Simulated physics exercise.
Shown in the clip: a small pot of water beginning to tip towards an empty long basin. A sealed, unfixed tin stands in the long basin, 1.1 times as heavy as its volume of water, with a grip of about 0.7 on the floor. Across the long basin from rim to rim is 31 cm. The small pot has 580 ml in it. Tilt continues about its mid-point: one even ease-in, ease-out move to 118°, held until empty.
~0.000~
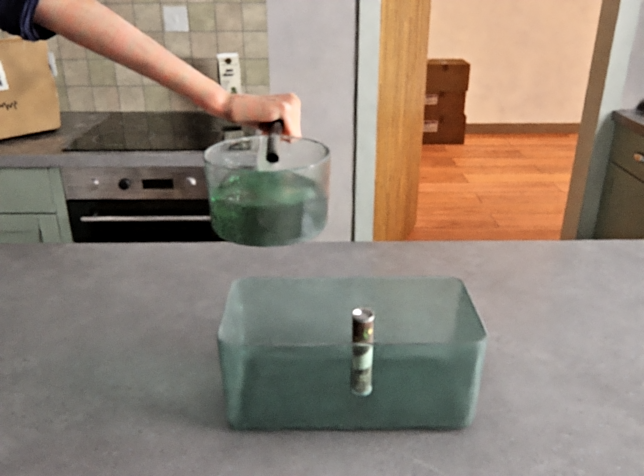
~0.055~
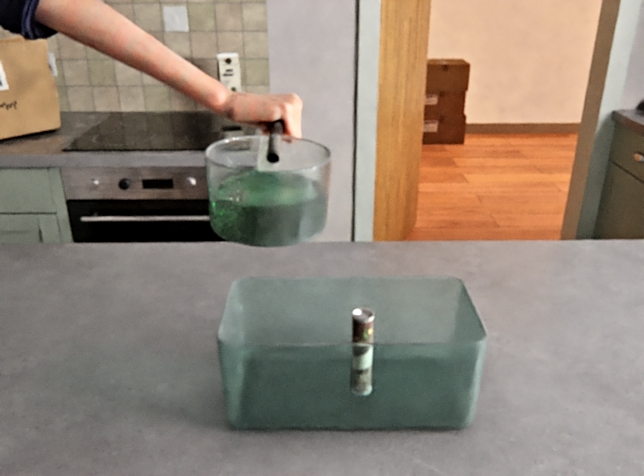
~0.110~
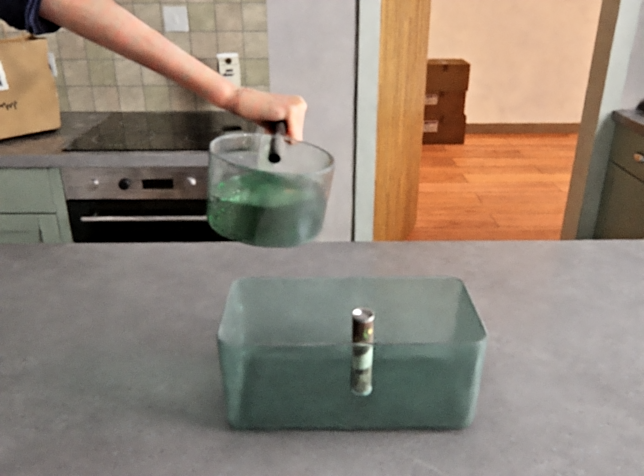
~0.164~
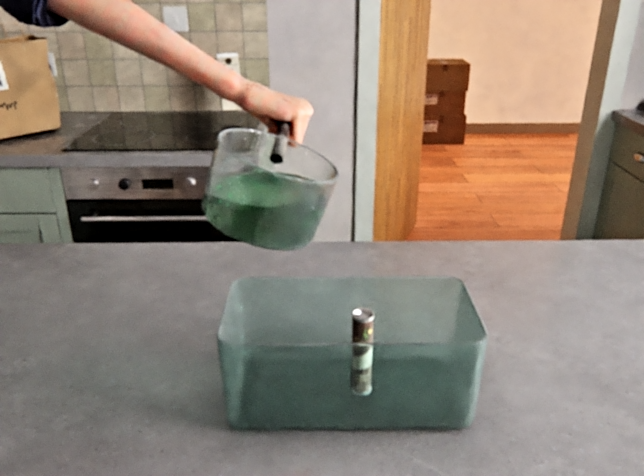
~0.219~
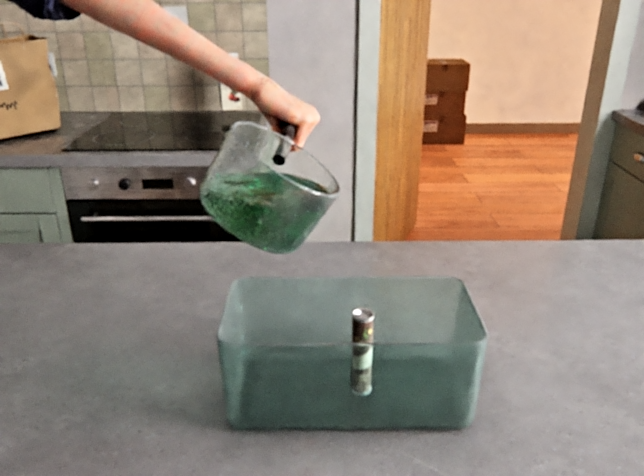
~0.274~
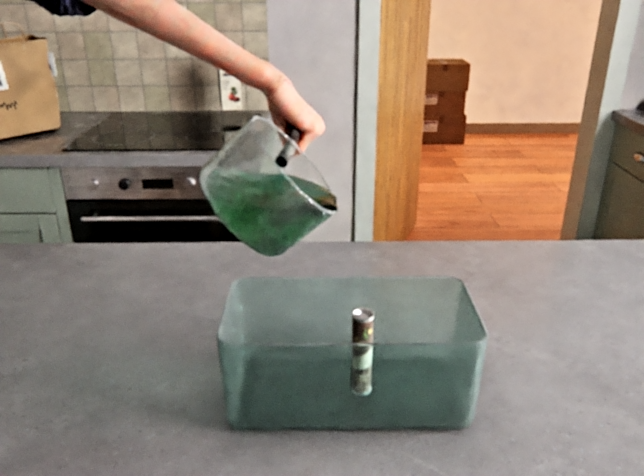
A hand tilting a small clear pot of green water steadily rightward above a long glassy basin with a small tin on a grey counter.
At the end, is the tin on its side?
It tips over.
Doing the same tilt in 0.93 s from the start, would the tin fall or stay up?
After the tilt, the tin has tipped over.
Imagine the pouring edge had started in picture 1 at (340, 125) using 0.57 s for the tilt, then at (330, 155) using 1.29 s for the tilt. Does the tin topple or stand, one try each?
Try 1: Tipped over; try 2: Still standing.
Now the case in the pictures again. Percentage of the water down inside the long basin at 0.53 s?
At that time the basin holds about 30 per cent of the liquid.
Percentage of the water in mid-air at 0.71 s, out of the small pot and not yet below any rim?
Around 8 percent of it is airborne.
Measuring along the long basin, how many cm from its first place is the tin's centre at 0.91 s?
Near 5 cm.
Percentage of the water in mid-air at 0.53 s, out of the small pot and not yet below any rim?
Around 46 in a hundred.
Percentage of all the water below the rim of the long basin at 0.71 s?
Roughly 88 %.
After 0.53 s the tilt is 112° and 24 per cent is still to pour; the tin stands where it began.
After 0.71 s the tilt is 118° and 3 per cent is still to pour; the tin stands 1 cm from where it began.
After 0.91 s the tilt is 118° and 0 per cent is still to pour; the tin leans 29°.
After 1.12 s the tilt is 118° and 0 per cent is still to pour; the tin lies on its side.
In the end the tin lies on its side.
